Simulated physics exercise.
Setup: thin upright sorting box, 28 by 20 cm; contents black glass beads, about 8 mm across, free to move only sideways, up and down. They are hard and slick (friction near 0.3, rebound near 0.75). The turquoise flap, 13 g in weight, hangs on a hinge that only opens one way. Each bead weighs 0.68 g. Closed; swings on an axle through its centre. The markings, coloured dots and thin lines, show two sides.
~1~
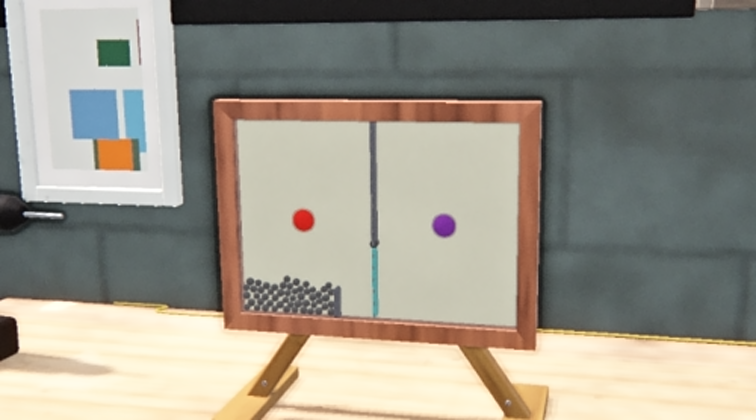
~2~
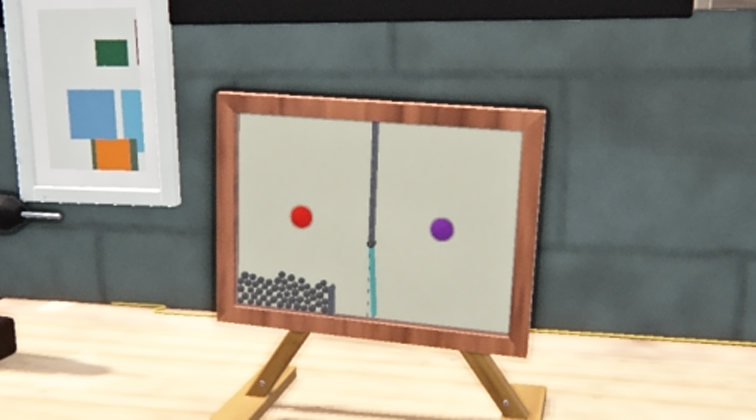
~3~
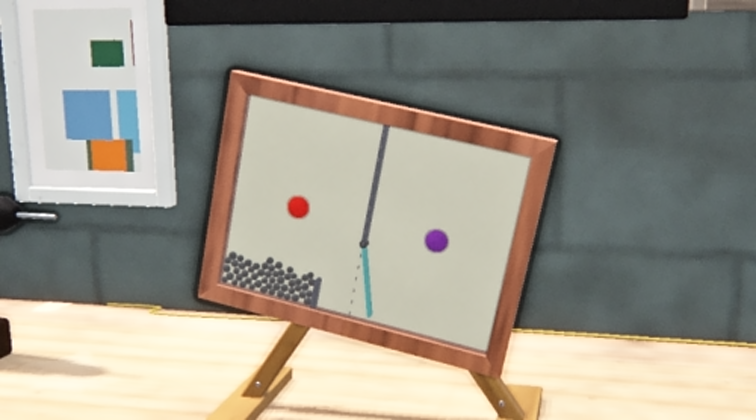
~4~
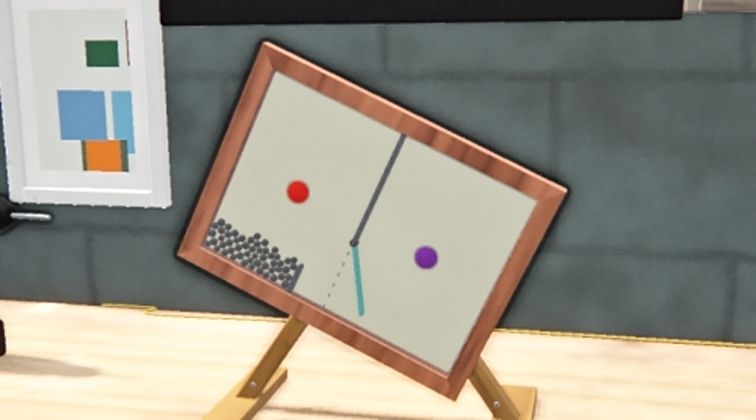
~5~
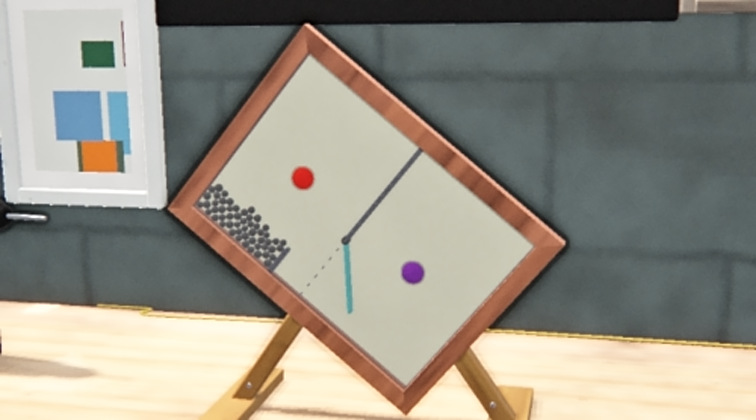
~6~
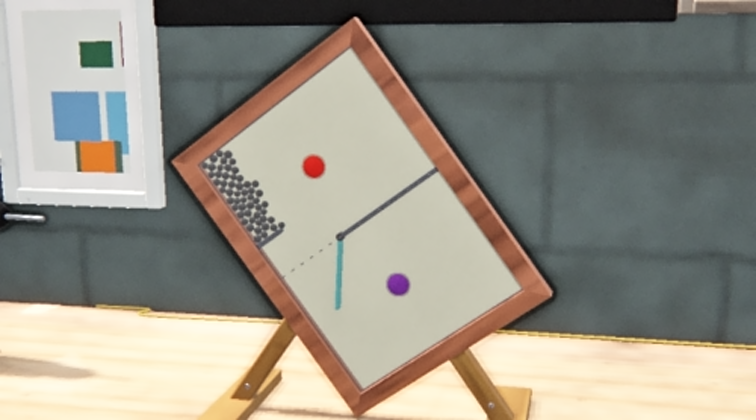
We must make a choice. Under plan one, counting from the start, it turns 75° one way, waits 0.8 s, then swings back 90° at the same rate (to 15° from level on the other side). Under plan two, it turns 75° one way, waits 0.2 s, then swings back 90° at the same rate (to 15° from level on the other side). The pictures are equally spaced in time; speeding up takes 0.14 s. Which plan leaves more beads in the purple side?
The answer is the earlier-listed option.
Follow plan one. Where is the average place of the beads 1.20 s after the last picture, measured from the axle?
I'd put it near 3 centimetres to the right and 9 centimetres below.
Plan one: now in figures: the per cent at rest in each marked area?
At the end the red side has 30 percent and the purple side has 70 percent.
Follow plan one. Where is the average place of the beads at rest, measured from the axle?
The middle sits around 3 cm right of it and 8 cm below it.
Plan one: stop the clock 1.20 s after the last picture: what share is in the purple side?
70 %.
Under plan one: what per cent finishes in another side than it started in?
About 70 in a hundred.
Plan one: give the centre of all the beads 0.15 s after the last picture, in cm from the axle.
Roughly 9 centimetres to the left and 5 centimetres above.
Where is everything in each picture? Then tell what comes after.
Level; about 50 beads; beads centred (289, 297); top one (287, 279); turquoise flap (375, 243); red (304, 220), purple (444, 226), in the first picture.
Turned 3° clockwise; beads centred (283, 292); top one (282, 275), in the second picture.
Turned 12° clockwise; beads centred (269, 278); top one (233, 256); wall ends (365, 239), (318, 280), in the third picture.
Turned 25° clockwise; beads centred (252, 253); top one (221, 222); turquoise flap (354, 242) tilted 5°, in the fourth picture.
Turned 39° clockwise; beads centred (242, 225); top one (219, 188), in the fifth picture.
Turned 54° clockwise; beads centred (242, 196); top one (220, 154); turquoise flap (341, 237) tilted 3°; red (314, 167), purple (398, 285), in the sixth picture.
Plan one. 0.15 s after the last picture, it stands 75° clockwise; the beads' middle is 9 cm left of and 5 cm above the centre; red 100 %; turquoise flap open 65°.
Then, 1.20 s after the last picture, it stands 29° clockwise; the beads' middle is 3 cm right of and 9 cm below the centre; red 30 %, purple 70 %; turquoise flap open 25°.
Then, 1.44 s after the last picture, it stands 15° anticlockwise; the beads' middle is 8 cm right of and 5 cm below the centre; red 30 %, purple 70 %; turquoise flap open 4°.
At rest 2.2 s after the last picture, it stands 15° anticlockwise; red 30 %, purple 70 %; turquoise flap shut.
Plan two would end with red 40 %, purple 60 %.
